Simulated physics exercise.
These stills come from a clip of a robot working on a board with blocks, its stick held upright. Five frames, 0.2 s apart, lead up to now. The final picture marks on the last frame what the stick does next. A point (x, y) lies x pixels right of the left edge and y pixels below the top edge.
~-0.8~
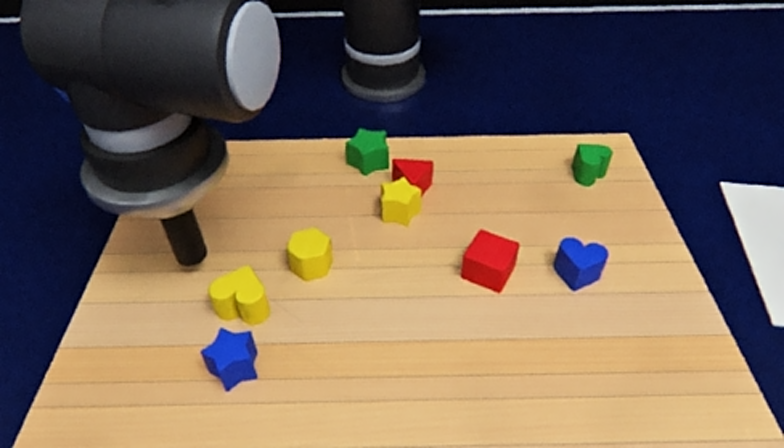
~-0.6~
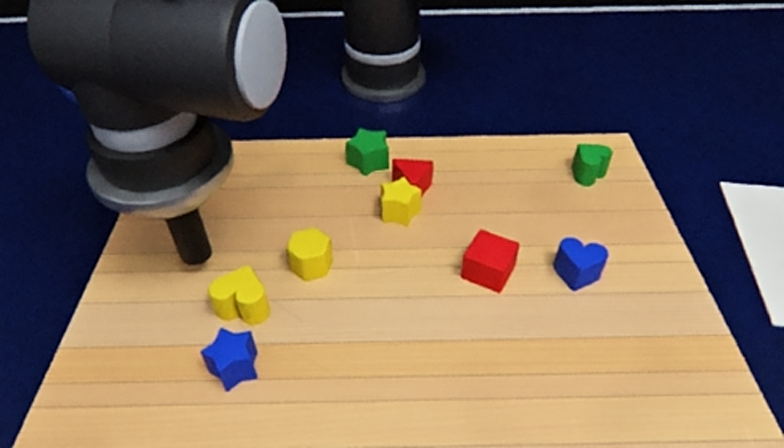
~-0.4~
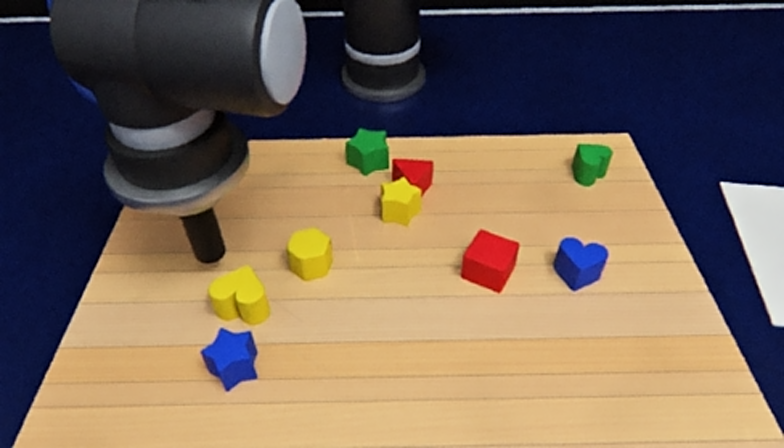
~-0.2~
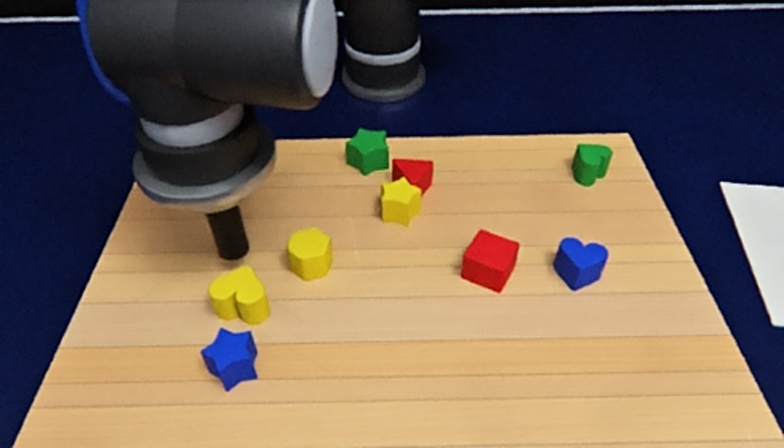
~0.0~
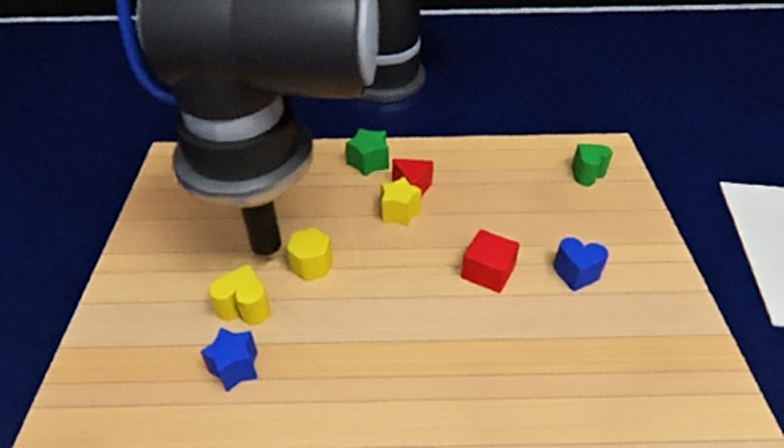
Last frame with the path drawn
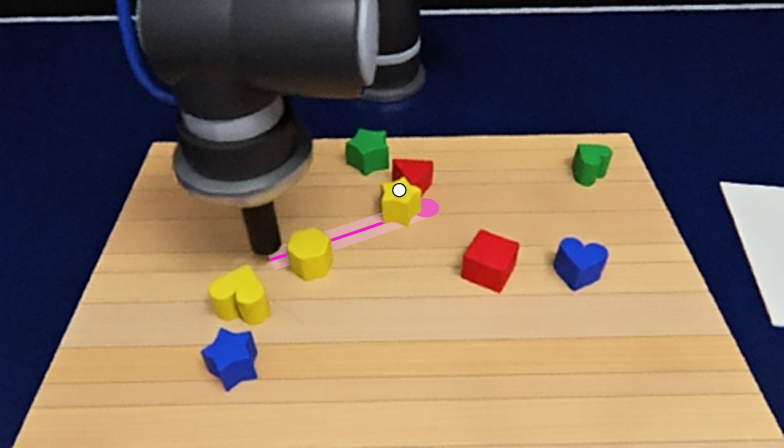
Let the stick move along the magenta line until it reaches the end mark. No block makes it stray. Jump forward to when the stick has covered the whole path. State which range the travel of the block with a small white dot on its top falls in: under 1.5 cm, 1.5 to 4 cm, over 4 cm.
By the end of the path, it will have gone past 4 cm.
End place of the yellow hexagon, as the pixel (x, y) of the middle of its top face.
My estimate: (333, 243).
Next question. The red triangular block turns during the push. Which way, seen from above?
From the top: Counterclockwise.
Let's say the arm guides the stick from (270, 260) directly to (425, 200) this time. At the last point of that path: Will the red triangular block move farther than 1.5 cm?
I expect so.
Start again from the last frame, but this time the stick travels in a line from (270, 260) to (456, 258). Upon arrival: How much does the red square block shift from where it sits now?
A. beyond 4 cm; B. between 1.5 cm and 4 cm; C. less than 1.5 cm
C.
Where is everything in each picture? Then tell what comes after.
In the first picture, stick tip (192, 255); block tops, yellow heart (238, 285); yellow hexagon (308, 242); yellow star (399, 190); red triangular block (413, 167).
In the second picture, stick (197, 255); blocks unchanged.
In the third picture, stick (211, 253); blocks unchanged.
In the fourth picture, stick (234, 250); blocks unchanged.
In the fifth picture, stick (267, 245); yellow heart (238, 285); yellow hexagon (308, 242); yellow star (399, 190); red triangular block (413, 167).
Path on the board, in a line from (270, 260) to (426, 208); the dot is on the yellow star.
What follows on the original path. One third of the way, stick (325, 227); yellow hexagon (333, 243), turned 55° clockwise.
Two thirds of the way, stick (378, 210); yellow hexagon (333, 243), turned 55° clockwise; yellow star (406, 187); red triangular block (416, 164).
At the end, stick (426, 193); yellow heart in place; yellow hexagon (333, 243), turned 55° clockwise; yellow star (444, 170), turned 50° anticlockwise; red triangular block (426, 150), turned 45° anticlockwise.
